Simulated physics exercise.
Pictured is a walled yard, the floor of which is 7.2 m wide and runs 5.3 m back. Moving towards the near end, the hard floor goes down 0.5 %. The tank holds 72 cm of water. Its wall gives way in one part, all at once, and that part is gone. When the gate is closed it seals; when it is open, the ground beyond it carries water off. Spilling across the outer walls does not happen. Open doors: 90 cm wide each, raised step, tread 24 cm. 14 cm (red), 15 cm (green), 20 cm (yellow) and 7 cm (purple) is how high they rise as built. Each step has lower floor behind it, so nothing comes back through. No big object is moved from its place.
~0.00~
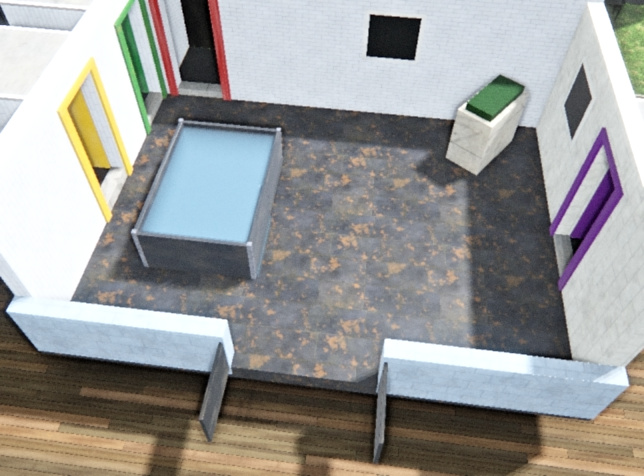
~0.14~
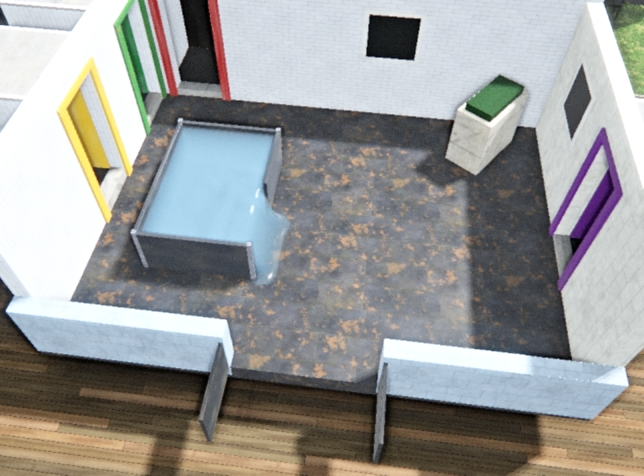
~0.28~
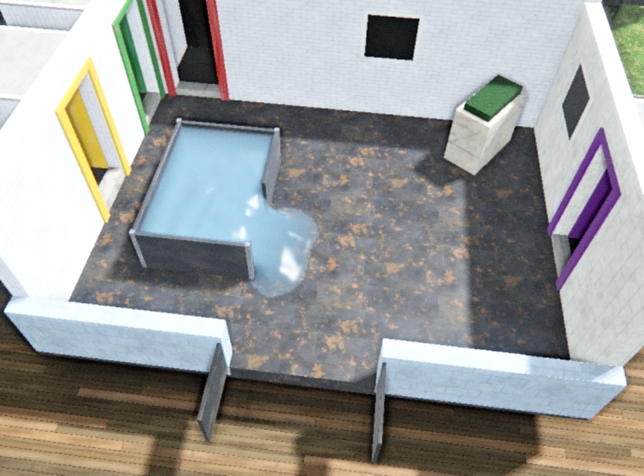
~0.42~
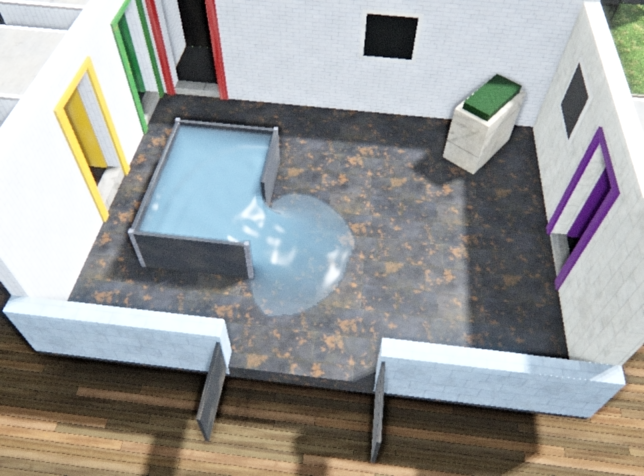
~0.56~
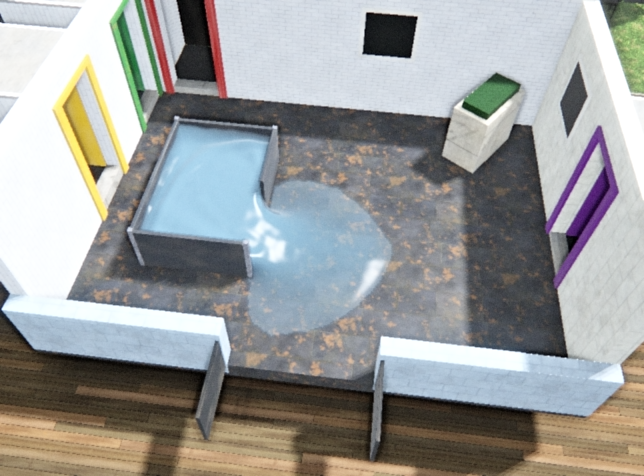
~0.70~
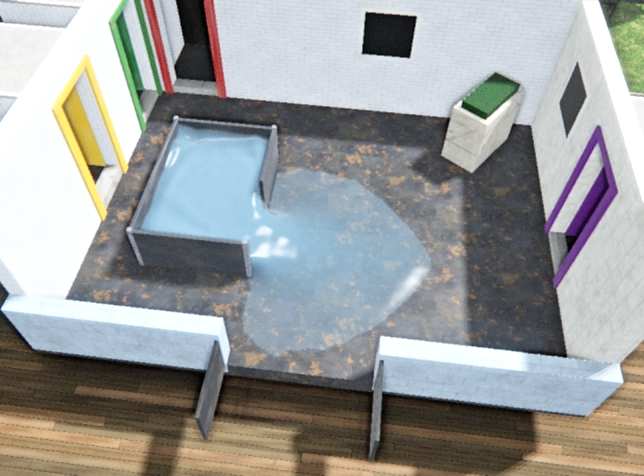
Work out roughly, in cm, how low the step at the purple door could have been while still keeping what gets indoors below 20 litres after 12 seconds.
No lower than about 18 cm.
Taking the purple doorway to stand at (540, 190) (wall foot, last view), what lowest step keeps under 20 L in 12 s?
15 cm.
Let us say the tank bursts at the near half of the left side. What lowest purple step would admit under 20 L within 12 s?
Minimum height: Approx. 8.5 cm.
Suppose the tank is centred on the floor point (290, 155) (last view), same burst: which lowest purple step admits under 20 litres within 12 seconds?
22 cm, give or take.
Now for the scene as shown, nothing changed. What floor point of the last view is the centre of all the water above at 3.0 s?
(338, 241).
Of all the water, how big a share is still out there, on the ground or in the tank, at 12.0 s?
Some 74 %.
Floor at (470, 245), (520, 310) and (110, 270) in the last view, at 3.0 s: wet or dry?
In the order asked: Soaked, soaked, untouched.
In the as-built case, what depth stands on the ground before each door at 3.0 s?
Lab note, cm: Red 0; green 0; yellow 0; purple 21.
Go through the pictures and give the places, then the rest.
Still water, 72 cm deep, in the tank at (213, 181); the purple door at (581, 217) is dry, in the first picture.
The front is at (286, 226), 0.3 m from the gap at (258, 233); 0.3 m2 of floor is wet, 72 cm left at the back, in the second picture.
The front is at (311, 241), 0.8 m from the gap at (257, 236); 1.0 m2 of floor is wet, 72 cm left at the back, in the third picture.
Water pours out at (256, 236) and has run 1.4 m, to (347, 253); about 9 cm deep outside, 70 cm at the back, in the fourth picture.
The front is at (384, 262), 2.0 m from the gap at (255, 234); 4.1 m2 of floor is wet, 61 cm left at the back, in the fifth picture.
The front is at (422, 273), 2.6 m from the gap at (254, 234); 6.0 m2 of floor is wet, 62 cm left at the back; the purple door at (575, 215), 4.7 m from the gap, is still 2.0 m from the nearest water, in the sixth picture.
After 1.4 s water covers 45 % of the floor, deepest (39 cm) near (263, 255); 8 cm at the purple door, 0 litres in over its 7 cm step.
After 3.0 s water covers 50 % of the floor, deepest (34 cm) near (504, 357); 21 cm at the purple door, 115 litres in over its 7 cm step.
After 12.0 s water covers 90 % of the floor, deepest (10 cm) near (215, 123); 7 cm at the purple door, 259 litres in over its 7 cm step.
At the purple door as built, the water arrived by 1.4 s and peaked near 22 cm at 2.8 s.
Run again over the same 12 s with other heights there, 37 litres in over 16.5 cm, 2 litres over 22.5 cm. The limit of 20 litres is kept from about 18 cm up.
